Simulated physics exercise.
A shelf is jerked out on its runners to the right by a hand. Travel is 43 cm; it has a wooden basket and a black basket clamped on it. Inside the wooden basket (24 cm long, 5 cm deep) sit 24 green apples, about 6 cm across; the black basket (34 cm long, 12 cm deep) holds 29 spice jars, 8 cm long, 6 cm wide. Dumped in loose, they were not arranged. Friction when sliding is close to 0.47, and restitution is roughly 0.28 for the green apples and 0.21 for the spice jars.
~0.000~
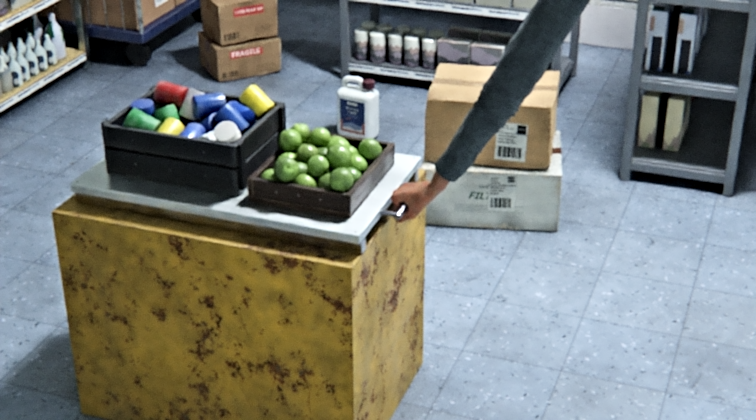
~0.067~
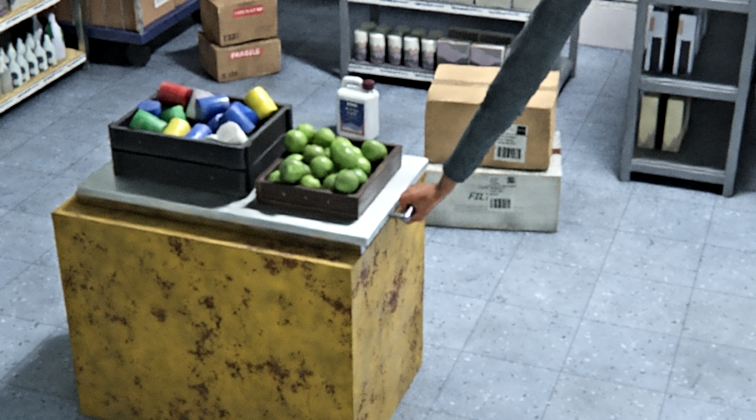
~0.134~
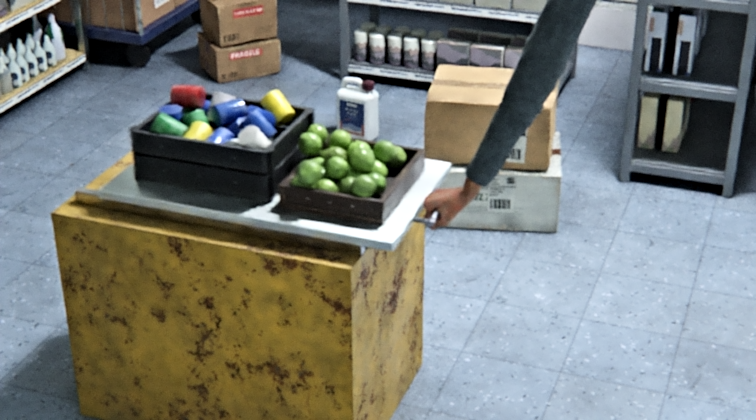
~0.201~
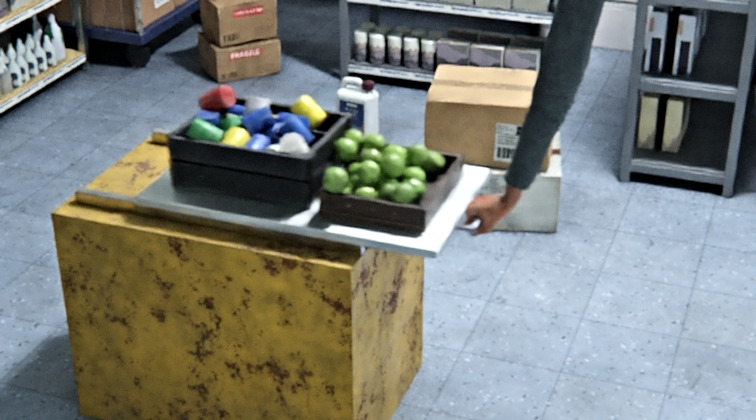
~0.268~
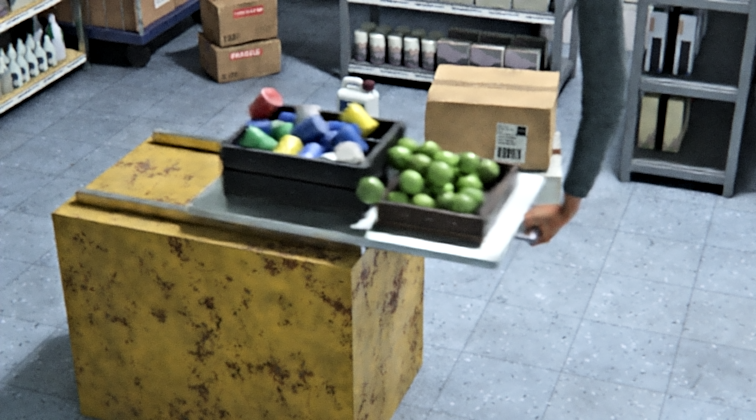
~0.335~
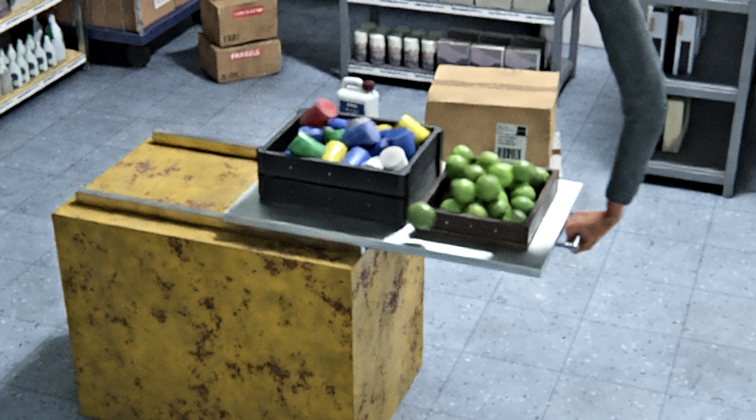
A hand pulls a shelf holding baskets of green apples and colourful jars to the right.
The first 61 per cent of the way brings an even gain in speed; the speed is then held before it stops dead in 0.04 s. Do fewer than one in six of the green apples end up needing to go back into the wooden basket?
No, more than one in six.
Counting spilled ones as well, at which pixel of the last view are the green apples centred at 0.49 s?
Centre approx. (514, 198).
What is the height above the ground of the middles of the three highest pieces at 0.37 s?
Roughly 86 cm.
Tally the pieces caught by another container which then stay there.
My estimate would be some 0.
After 0.37 s, 1 of 24 out of the wooden basket and 0 of 29 out of the black basket.
After 0.49 s, 5 of 24 out of the wooden basket and 0 of 29 out of the black basket.
After 0.71 s, 8 of 24 out of the wooden basket and 1 of 29 out of the black basket.
Outcome (at 1.14 s), 8 of 24 out of the wooden basket and 1 of 29 out of the black basket. Asked share, 8 of 24, 33 per cent.
